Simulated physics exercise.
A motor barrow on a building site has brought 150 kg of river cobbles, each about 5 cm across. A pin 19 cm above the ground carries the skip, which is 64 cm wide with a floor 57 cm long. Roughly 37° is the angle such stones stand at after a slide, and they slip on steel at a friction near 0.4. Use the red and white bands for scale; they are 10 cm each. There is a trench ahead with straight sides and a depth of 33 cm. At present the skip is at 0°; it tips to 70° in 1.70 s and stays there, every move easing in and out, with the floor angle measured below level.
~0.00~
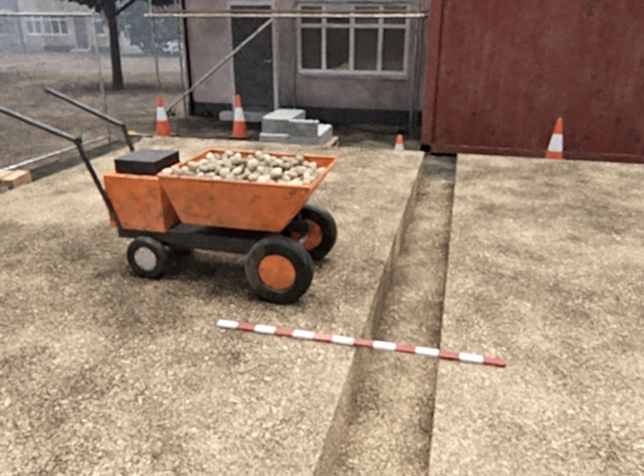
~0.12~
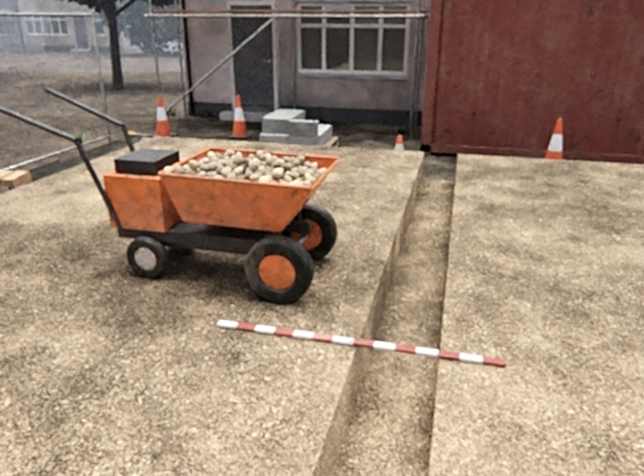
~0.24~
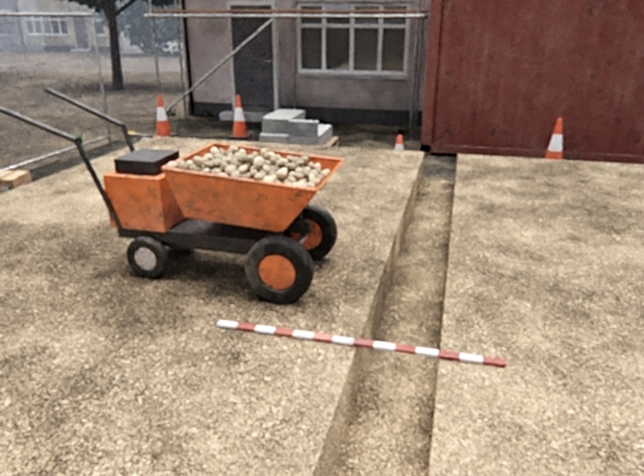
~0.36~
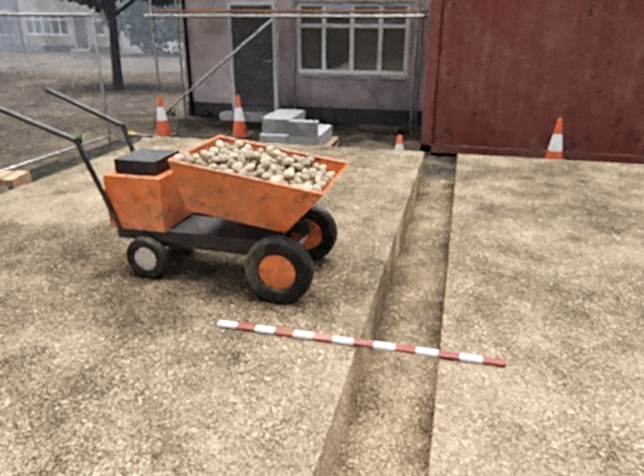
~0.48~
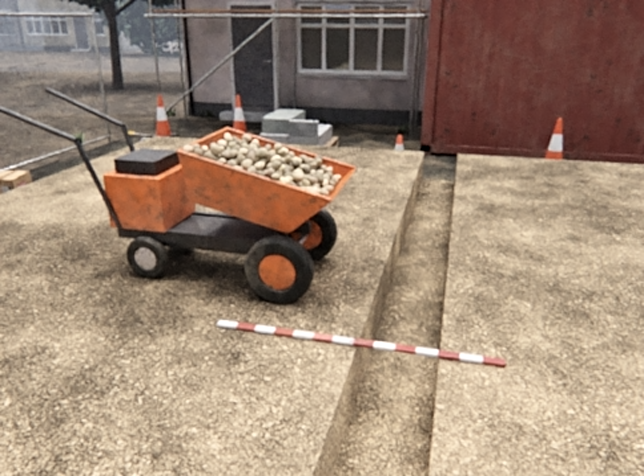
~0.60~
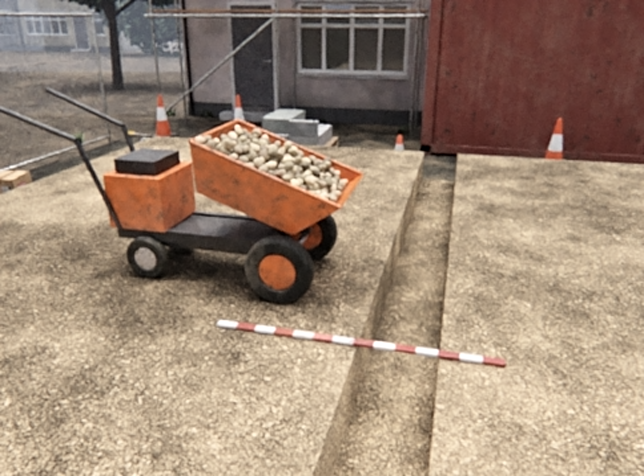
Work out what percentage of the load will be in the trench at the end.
It comes to roughly 98 percent of the load.
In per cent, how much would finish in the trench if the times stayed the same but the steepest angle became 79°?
Then about 100 per cent.
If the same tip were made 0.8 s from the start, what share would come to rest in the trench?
It'd be some 90 per cent.
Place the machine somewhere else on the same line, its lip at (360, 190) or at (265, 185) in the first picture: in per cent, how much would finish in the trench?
Some 55 and some 65 per cent, in that order.
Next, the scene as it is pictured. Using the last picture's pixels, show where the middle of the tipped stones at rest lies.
The middle should be near (409, 325).
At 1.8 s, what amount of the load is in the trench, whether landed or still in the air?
Around 45 per cent of it.
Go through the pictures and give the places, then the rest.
In the first picture, the skip is at 0°, its lip at (310, 188); the top of the load is at (269, 162).
The second picture shows lip at (311, 188), floor tilted 1°, highest stones at (258, 161); the stones move at 0.1 m/s on average.
In the third picture, the skip is at 4°, its lip at (316, 191); the top of the load is at (240, 156); the stones move at 0.3 m/s on average.
The fourth picture shows lip at (323, 195), floor tilted 8°, highest stones at (225, 149); the stones move at 0.3 m/s on average.
The fifth picture shows lip at (331, 200), floor tilted 14°, highest stones at (229, 142); the stones move at 0.4 m/s on average.
In the sixth picture, the skip is at 20°, its lip at (340, 208); the top of the load is at (239, 135); the stones move at 0.5 m/s on average.
After 1.3 s the floor is at 59°; 98 % in the skip, 2 % in the trench; the foremost stones are at (398, 268).
After 1.8 s the floor is at 70°; 53 % in the skip, 46 % in the trench, 1 % past the trench; the foremost stones are at (470, 306).
After 2.2 s the floor is at 70°; 30 % in the skip, 69 % in the trench, 2 % past the trench; the foremost stones are at (508, 304).
After 4.1 s the floor is at 70°; 0 % in the skip, 98 % in the trench, 2 % past the trench; the foremost stones are at (516, 301).
